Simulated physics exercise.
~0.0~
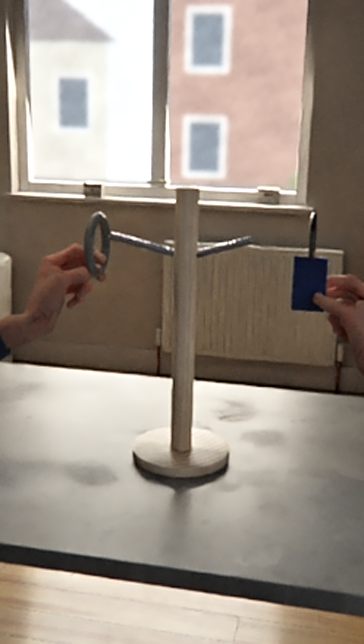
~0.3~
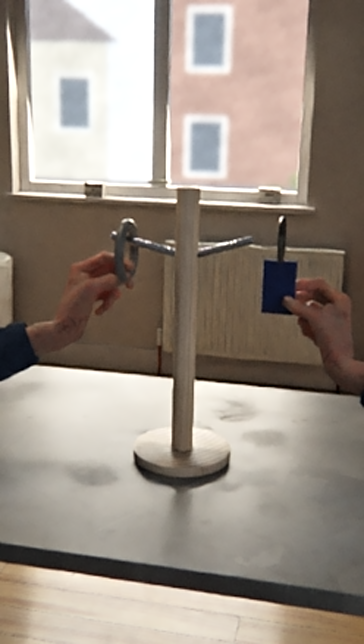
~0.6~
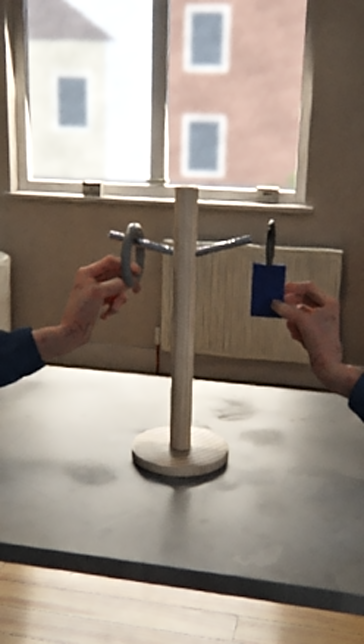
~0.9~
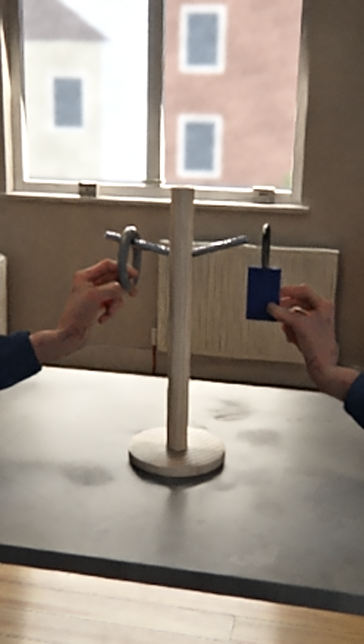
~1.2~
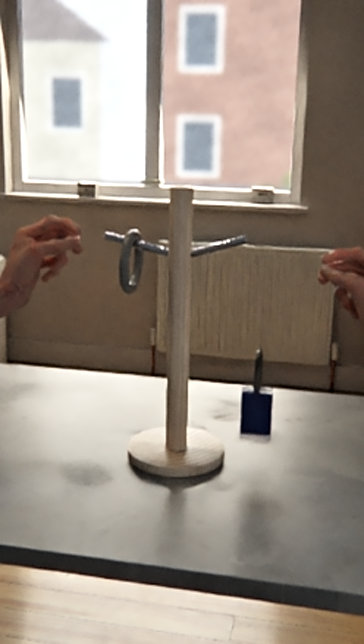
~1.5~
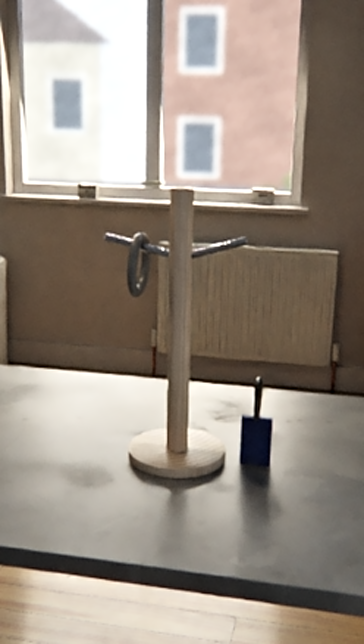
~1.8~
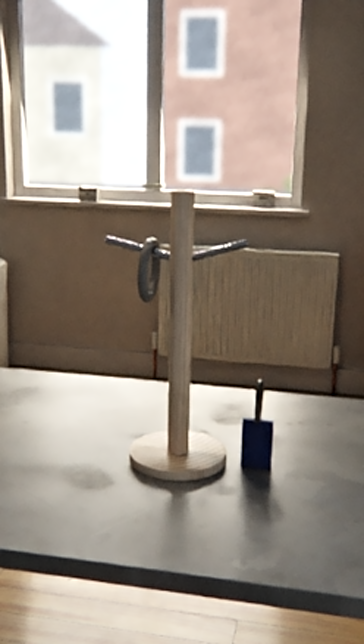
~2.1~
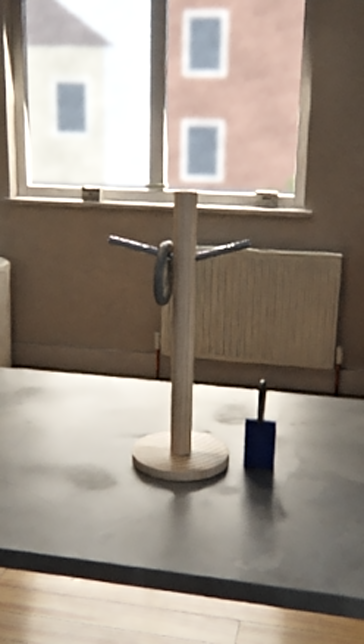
A grey ring and a blue tag with a loop on top are brought in by two hands toward a pale wooden stand with two slanting metal pegs, standing on a dark table before a window and radiator, seen from the front by a slightly swaying camera. The left hand brings the ring rightward onto the left peg, while the right hand moves the tag leftward to the right peg's tip. Both hands let go and draw back. The tag drops at once to the tabletop, right of the base, and stays upright. The ring slides inward along its peg and ends hanging beside the post.
